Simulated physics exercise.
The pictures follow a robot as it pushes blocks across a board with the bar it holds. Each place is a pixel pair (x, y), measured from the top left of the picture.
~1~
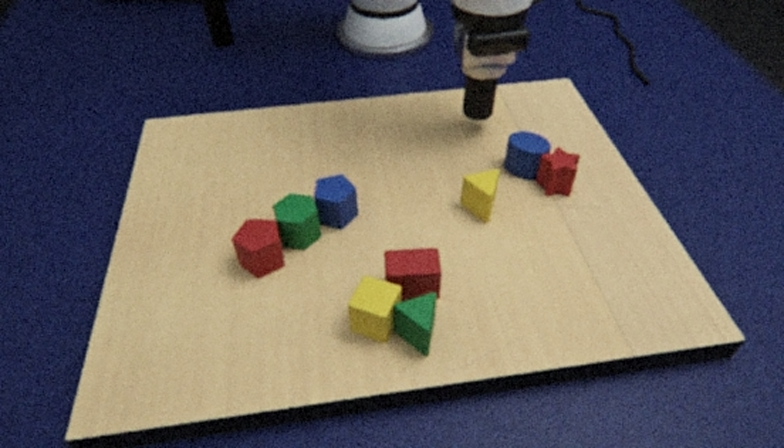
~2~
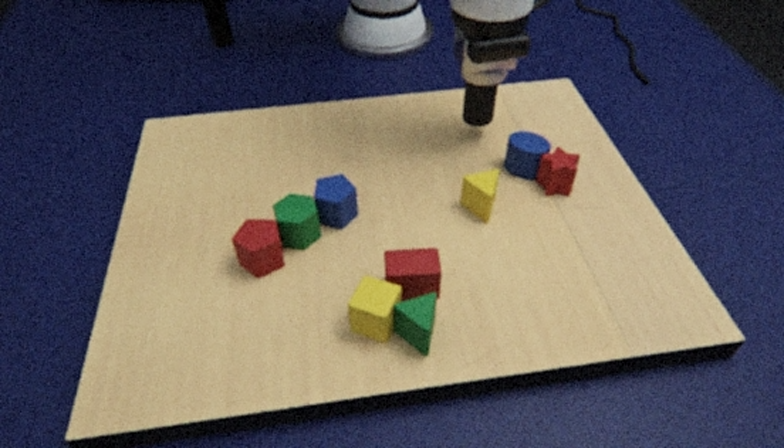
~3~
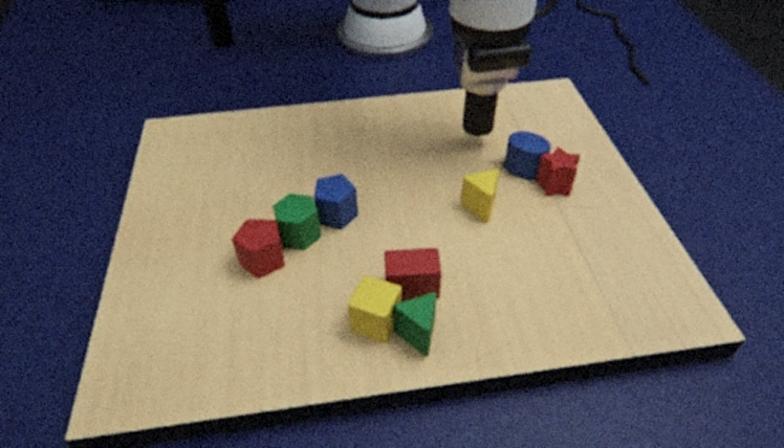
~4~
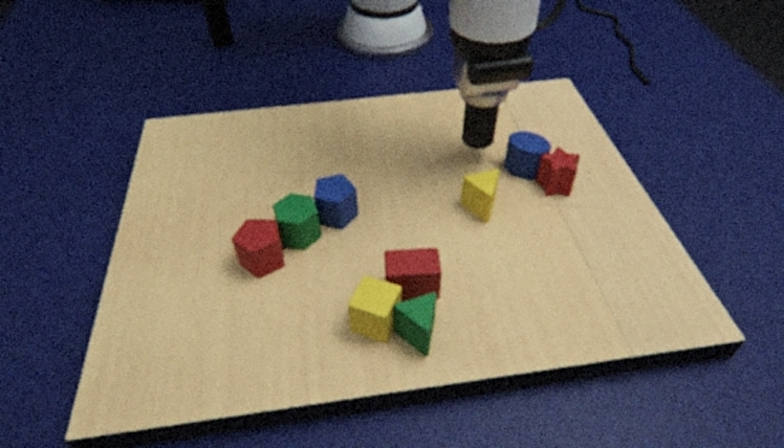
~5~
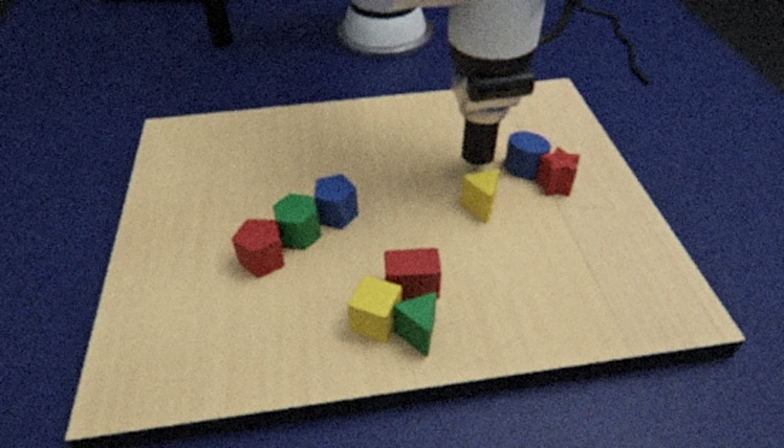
A robot arm's dark tip moves toward the yellow triangular piece while the colored blocks stay still.
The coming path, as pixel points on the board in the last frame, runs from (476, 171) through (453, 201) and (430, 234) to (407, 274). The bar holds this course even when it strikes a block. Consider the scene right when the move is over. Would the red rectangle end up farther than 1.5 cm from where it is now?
Yes - that is the case.
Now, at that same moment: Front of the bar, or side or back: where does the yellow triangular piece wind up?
Fallen away.
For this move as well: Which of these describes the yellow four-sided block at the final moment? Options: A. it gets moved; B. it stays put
I'll go with A - it gets moved.
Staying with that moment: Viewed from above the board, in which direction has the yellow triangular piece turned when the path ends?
Bird's-eye view: Counterclockwise.
One third of the way, bar at (455, 185); yellow triangular piece at (482, 186), turned 40° anticlockwise.
Two thirds of the way, bar at (431, 219); yellow triangular piece at (479, 190), turned 60° anticlockwise.
At the end, bar at (408, 258); yellow four-sided block at (369, 304); red rectangle at (408, 276); yellow triangular piece at (479, 190), turned 60° anticlockwise; blue oval in place.
